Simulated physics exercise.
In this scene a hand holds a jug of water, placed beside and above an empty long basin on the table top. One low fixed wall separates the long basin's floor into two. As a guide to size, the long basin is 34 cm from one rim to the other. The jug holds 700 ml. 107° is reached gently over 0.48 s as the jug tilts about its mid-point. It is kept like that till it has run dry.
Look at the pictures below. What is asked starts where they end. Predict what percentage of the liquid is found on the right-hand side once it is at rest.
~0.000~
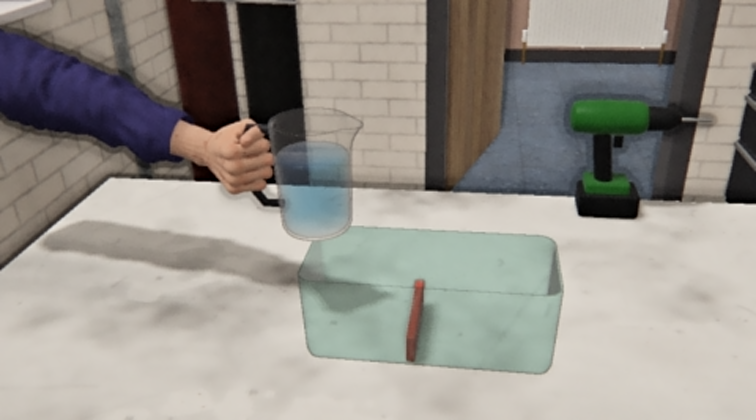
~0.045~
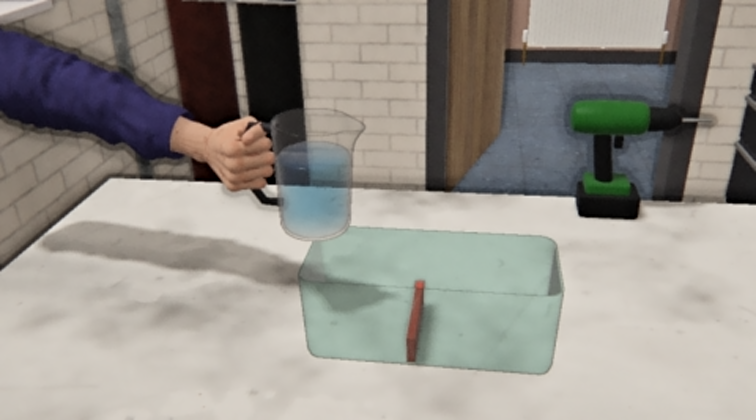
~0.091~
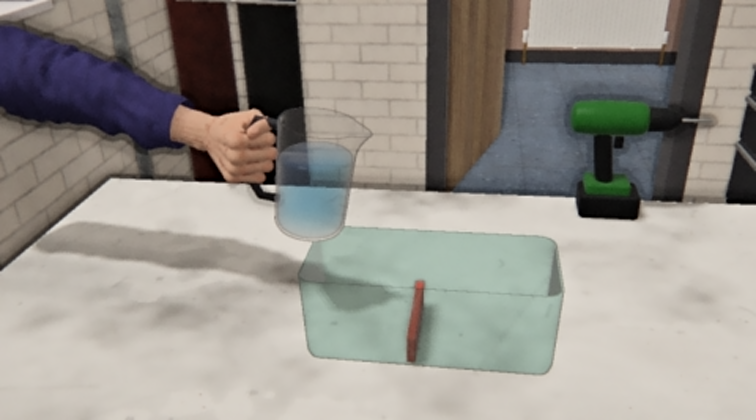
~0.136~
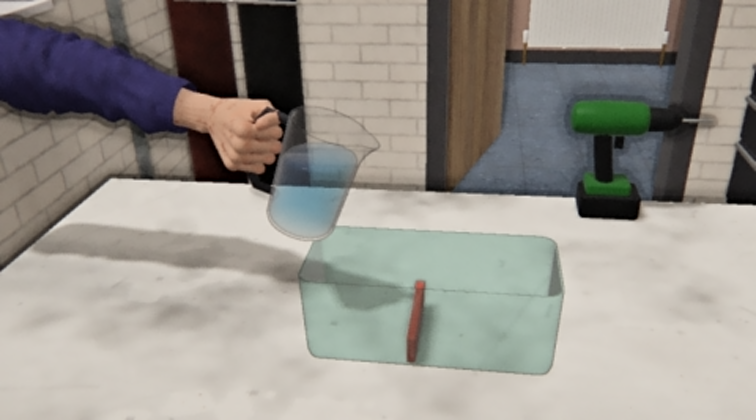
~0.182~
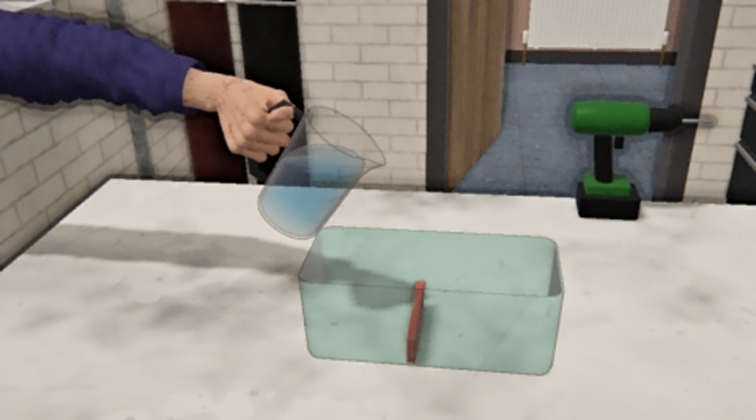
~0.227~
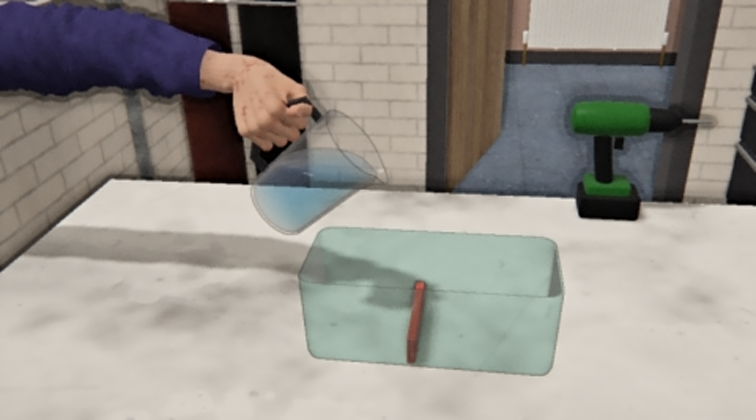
About 60 % is on the right.
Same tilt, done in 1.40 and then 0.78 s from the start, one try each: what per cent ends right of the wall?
Near 70 in a hundred on the first go and near 65 in a hundred on the second.
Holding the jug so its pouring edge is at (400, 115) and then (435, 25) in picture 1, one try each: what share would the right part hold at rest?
Near 95 in a hundred on the first go and near 75 in a hundred on the second.
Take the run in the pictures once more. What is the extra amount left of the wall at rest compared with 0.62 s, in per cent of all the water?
Close to 9% of the whole.
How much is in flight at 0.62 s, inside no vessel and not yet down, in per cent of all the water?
Near 14 percent.
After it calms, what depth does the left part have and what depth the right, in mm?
I'd expect close to 14 mm on the left and close to 16 mm on the right.
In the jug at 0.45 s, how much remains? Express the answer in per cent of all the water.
Fraction remaining: Approx. 62 per cent.
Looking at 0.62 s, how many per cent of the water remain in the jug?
Roughly 20 per cent.
After 0.45 s the tilt is 106° and 62 per cent is still to pour, 12 is left of the wall and 9 right of it.
After 0.62 s the tilt is 107° and 20 per cent is still to pour, 31 is left of the wall and 36 right of it.
After 0.79 s the tilt is 107° and 4 per cent is still to pour, 33 is left of the wall and 59 right of it.
After 0.98 s the tilt is 107° and 0 per cent is still to pour, 39 is left of the wall and 60 right of it.
In the end 39 per cent lies left of the wall, 60 right of it and 0 outside.
